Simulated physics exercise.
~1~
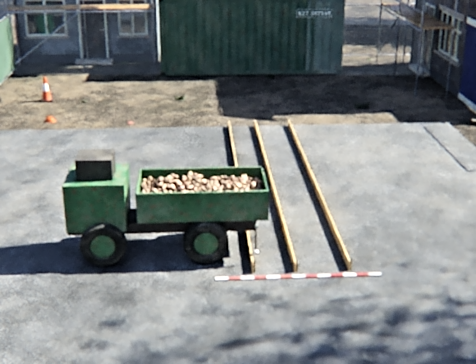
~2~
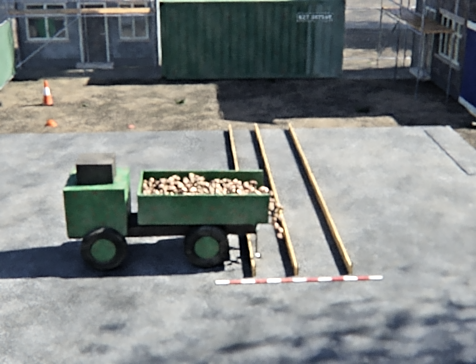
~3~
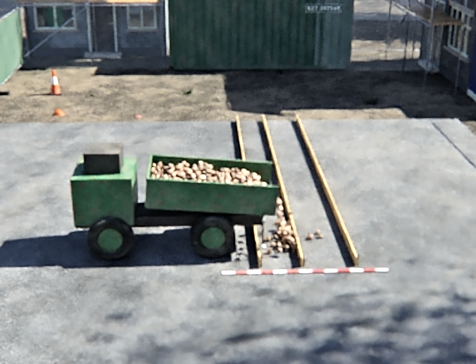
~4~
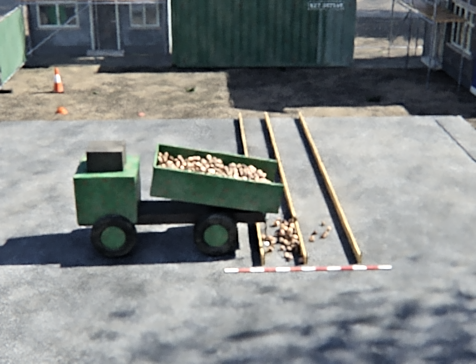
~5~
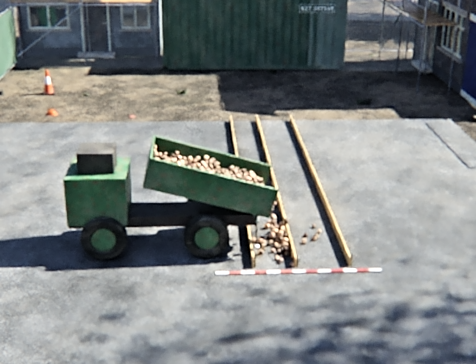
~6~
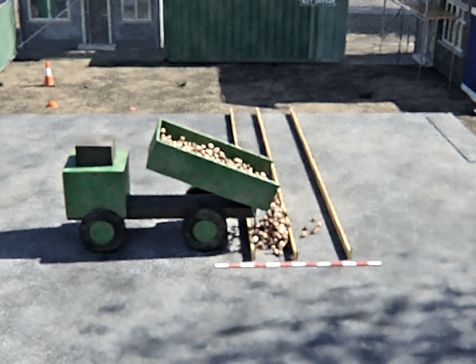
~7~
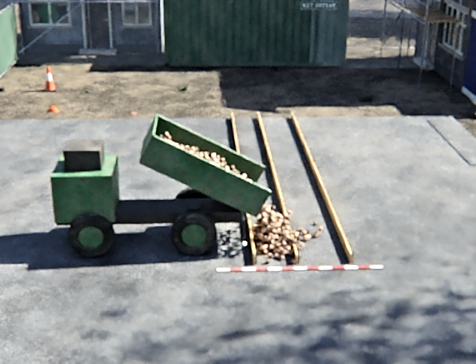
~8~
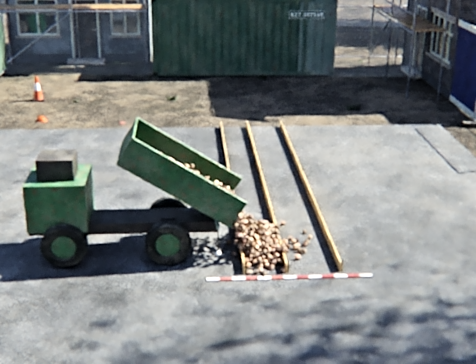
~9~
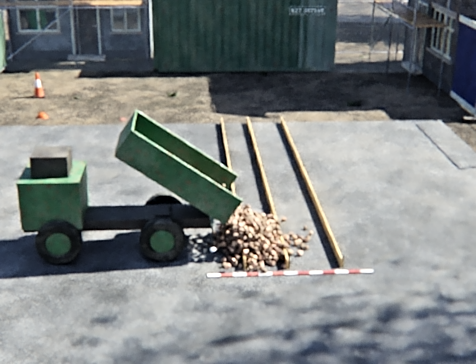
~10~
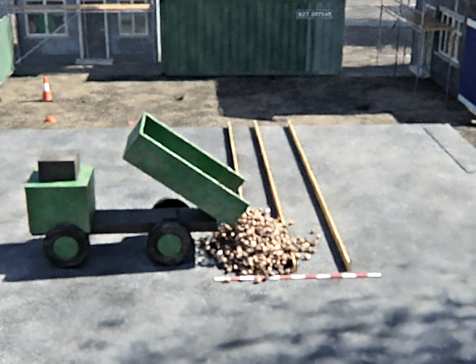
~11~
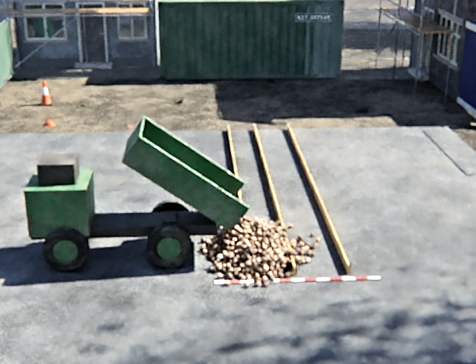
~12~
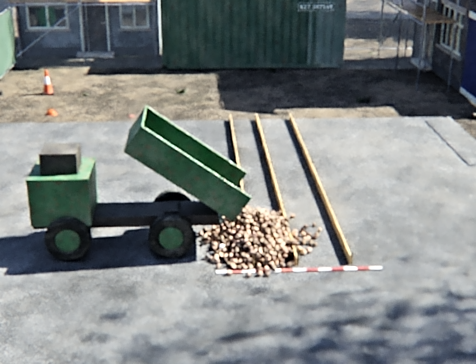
On a paved yard in front of a green container and a building with scaffolding, a green toy-like tipper truck stands with its body full of pale brown stones beside three wooden planks. A few stones spill off the open right end and land between the planks. The body then tilts up steadily, and more stones slide down onto the small pile. With the body steeply raised, the truck rolls a little to the left while the rest pours out. The body ends empty and still tilted, above a broad heap covering the lower ends of the two left planks.
